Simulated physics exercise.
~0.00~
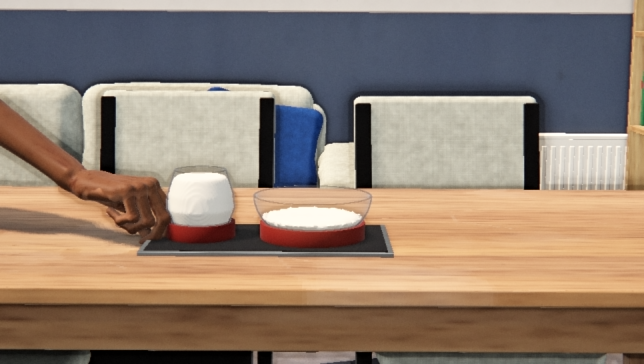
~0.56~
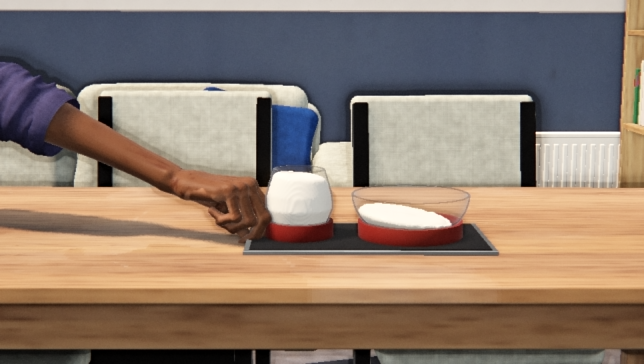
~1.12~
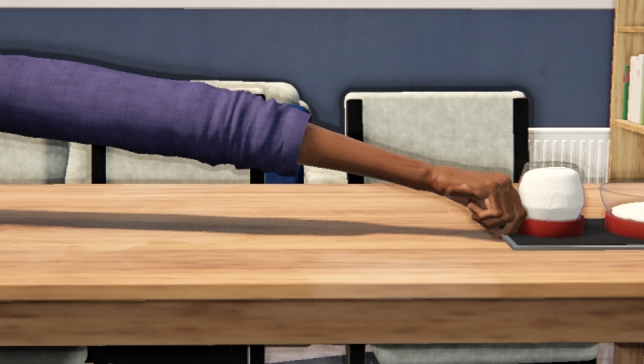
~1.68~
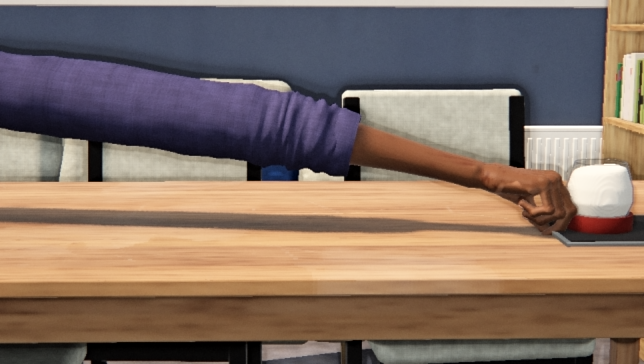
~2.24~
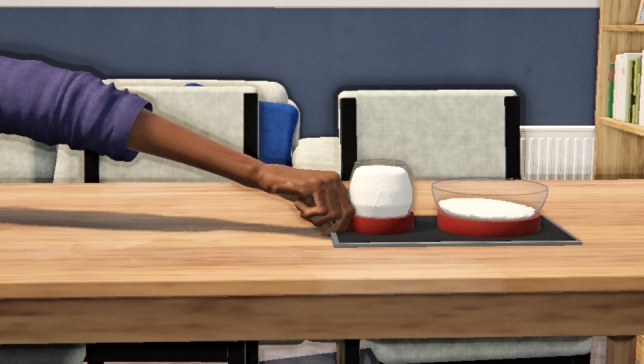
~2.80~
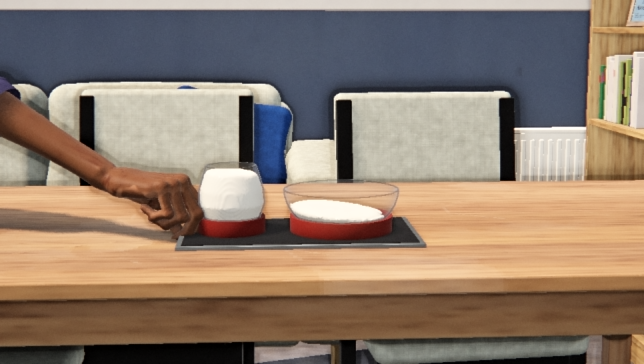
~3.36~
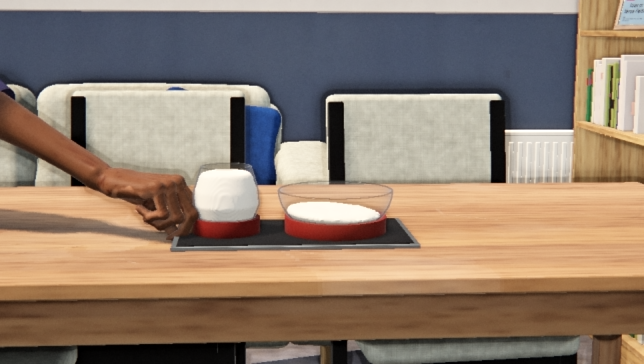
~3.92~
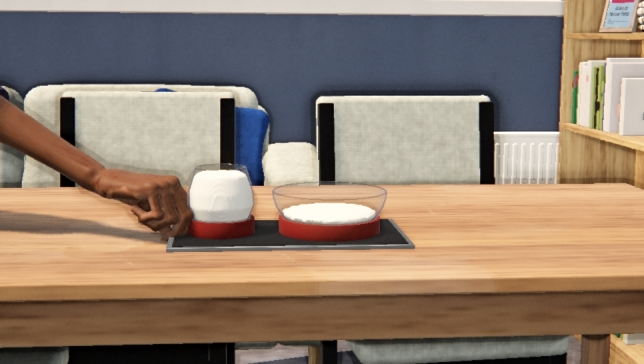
In a room with a dark blue wall, pale padded chairs and a radiator, a long wooden table is seen from the side, the view drifting slightly. On it, a black tray carries a rounded glass at left and a wide, clear bowl at right, both holding white milk in red holders. A hand at the tray's left end, its arm in a purple sleeve, pushes it far right until the bowl passes out of view. The arm then draws it back left, the milk in the bowl tilting, and halts it. The milk settles level, with no spill visible.
